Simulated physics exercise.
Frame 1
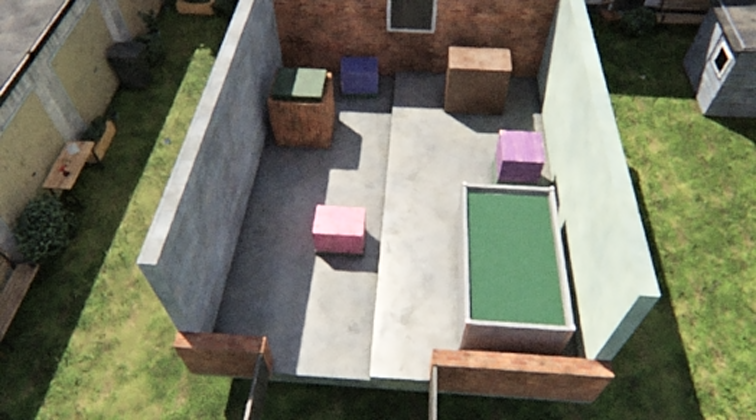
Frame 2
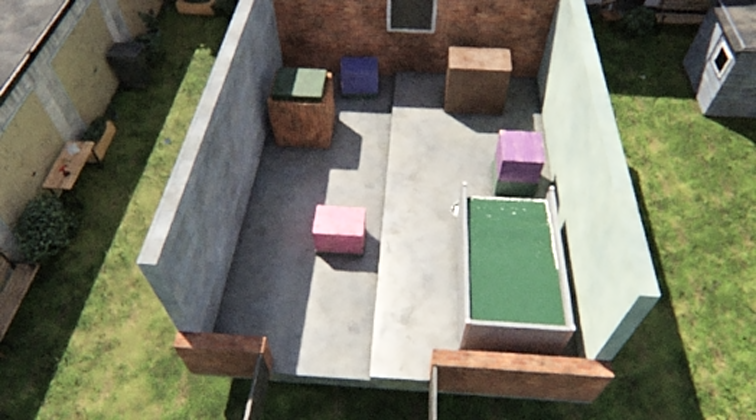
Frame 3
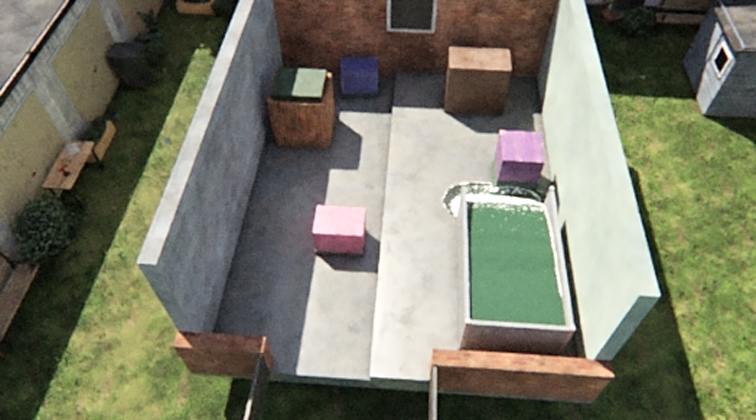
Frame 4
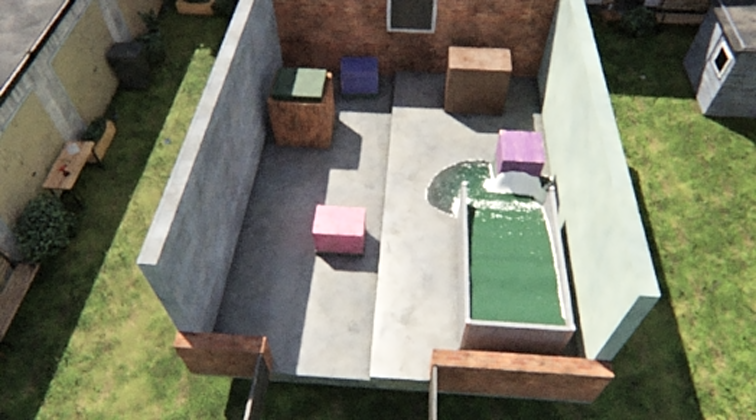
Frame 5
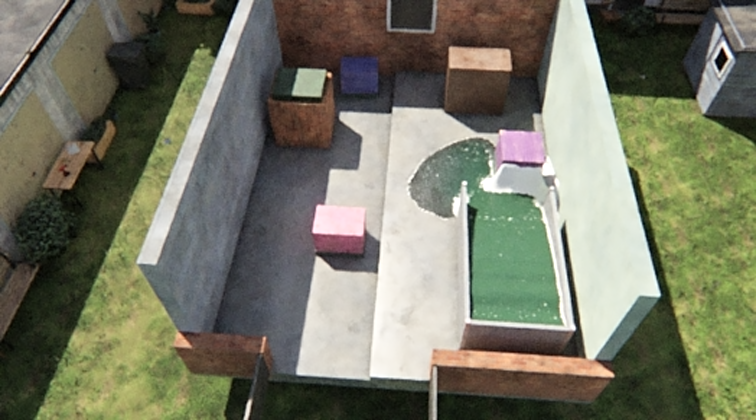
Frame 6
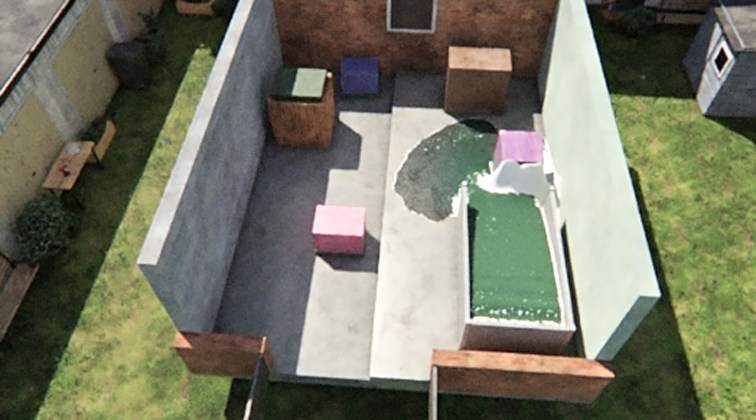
At first, green water lies still in a tank on a walled concrete yard, with coloured crates standing nearby. Then water bursts from the tank's far side, spreading leftward and back over the floor in a widening, foam-edged pool, until it surrounds the purple crate's base and the tank's level has dropped.
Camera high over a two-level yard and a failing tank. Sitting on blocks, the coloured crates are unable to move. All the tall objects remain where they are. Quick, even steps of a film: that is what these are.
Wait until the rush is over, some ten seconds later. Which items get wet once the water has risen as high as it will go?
At the end, the blue crate is not above the water; the purple crate is not above the water; the pink crate is not above the water.
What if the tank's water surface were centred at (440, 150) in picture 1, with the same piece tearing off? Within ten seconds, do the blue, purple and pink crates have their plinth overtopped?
So the blue crate gets swamped, the purple crate avoids the flood, and the pink crate gets swamped as well.
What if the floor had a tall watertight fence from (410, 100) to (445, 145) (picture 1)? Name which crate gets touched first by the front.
My answer: The crate marked purple.
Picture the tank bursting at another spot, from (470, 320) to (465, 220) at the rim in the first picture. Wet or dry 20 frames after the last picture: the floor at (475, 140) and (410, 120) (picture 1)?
Point one: Still bare; point two: Still bare.
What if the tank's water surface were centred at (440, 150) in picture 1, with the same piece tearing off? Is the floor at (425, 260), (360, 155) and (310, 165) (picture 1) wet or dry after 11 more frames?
As listed: No water, free of water, clear.
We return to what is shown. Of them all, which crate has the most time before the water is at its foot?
My answer is the pink-painted one.
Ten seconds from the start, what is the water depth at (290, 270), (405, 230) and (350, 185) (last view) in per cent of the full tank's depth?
Approx. values, in order: 10 %, 0 %, 12 %.
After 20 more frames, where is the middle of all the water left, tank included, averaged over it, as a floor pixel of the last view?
Somewhere near (444, 175).
A moment on, water covers 30 % of the floor; the blue crate not reached, the purple crate water round its plinth, the pink crate not reached.
Next, water covers 50 % of the floor; the blue crate water round its plinth, the purple crate water round its plinth, the pink crate not reached.
Then, water covers 65 % of the floor; the blue crate water round its plinth, the purple crate water round its plinth, the pink crate water round its plinth.
Later, water covers 80 % of the floor; the blue crate water round its plinth, the purple crate water round its plinth, the pink crate water round its plinth.
In the end, water covers 90 % of the floor; the blue crate was topped, the purple crate was topped, the pink crate was topped.
